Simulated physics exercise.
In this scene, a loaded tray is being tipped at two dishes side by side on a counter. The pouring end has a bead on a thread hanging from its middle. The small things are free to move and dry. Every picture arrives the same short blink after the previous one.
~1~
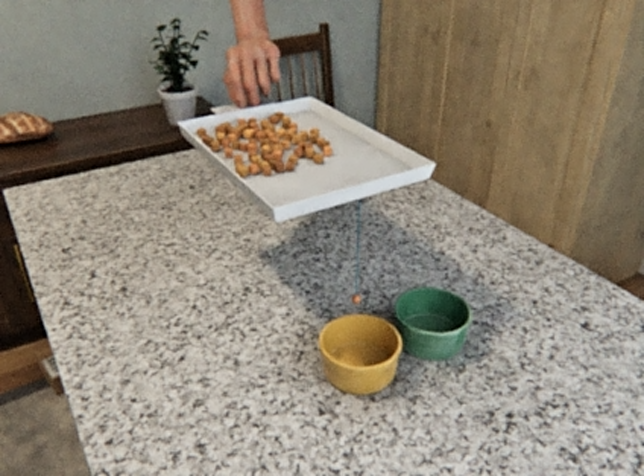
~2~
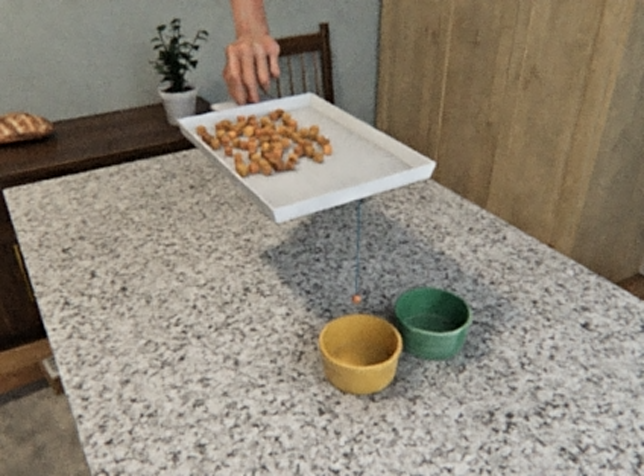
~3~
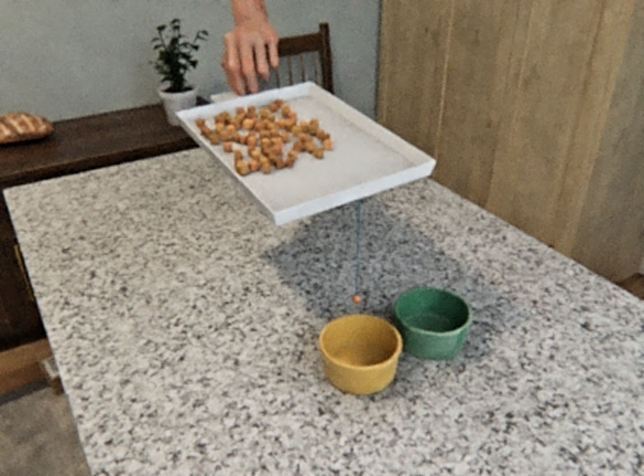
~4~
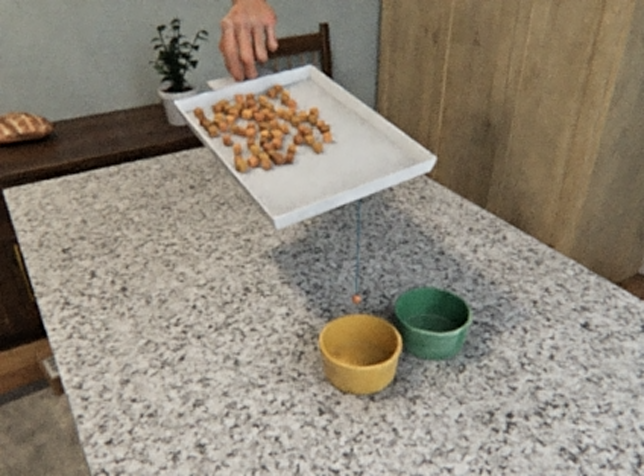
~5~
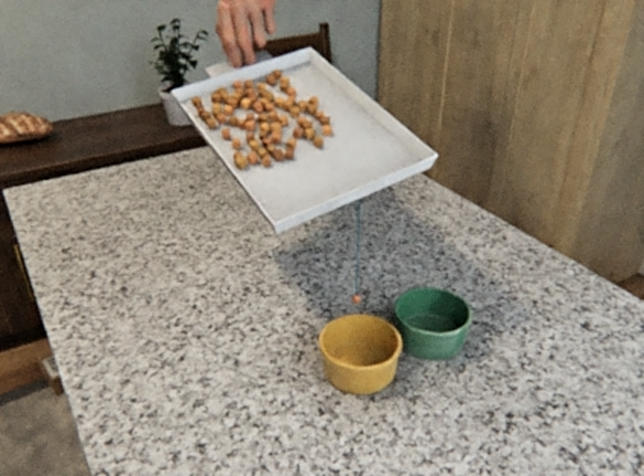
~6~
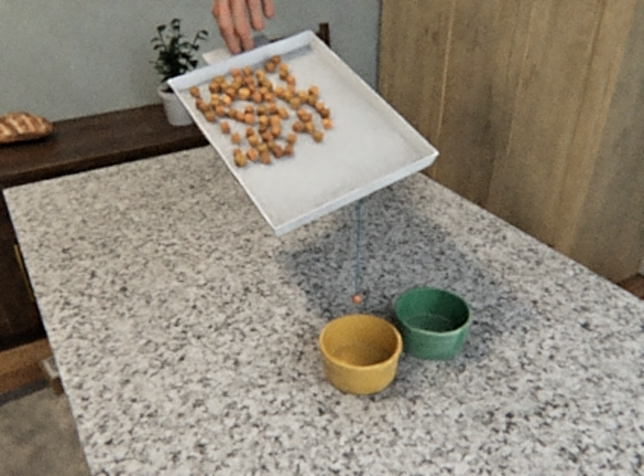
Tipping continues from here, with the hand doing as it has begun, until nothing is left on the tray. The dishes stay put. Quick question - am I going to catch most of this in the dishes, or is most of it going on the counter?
Catch is a minority.
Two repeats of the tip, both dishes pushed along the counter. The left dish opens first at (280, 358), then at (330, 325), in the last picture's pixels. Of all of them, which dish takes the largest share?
For the two places in order: The leftward one, the leftward one.
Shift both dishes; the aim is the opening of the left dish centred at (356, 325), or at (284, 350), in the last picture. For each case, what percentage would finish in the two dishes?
Trial 1: 10 percent; trial 2: 70 percent.
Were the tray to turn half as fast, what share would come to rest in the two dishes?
It would be close to 10 per cent.
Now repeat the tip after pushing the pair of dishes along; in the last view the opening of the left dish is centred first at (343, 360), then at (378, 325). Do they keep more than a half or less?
At place one a lesser share; at place two a lesser share.
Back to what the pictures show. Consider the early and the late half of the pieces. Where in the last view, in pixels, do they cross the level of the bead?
I'd place the first part at (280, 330) and the rest at (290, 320).
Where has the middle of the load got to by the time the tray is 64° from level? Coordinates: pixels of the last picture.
(276, 188).
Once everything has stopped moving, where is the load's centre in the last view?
Somewhere close to (286, 380) in the last picture.
Just after the last frame, tray tipped steeply; every one on the tray.
A moment on, tray tipped past a quarter turn; roughly half on the tray; about a tenth in the left dish; roughly a third outside both; about a tenth in the air.
Further on, tray tipped past a quarter turn; about a tenth in the left dish; almost all outside both.
When it is over, tray tipped past a quarter turn; about a tenth in the left dish; not one in the right dish; almost all outside both.
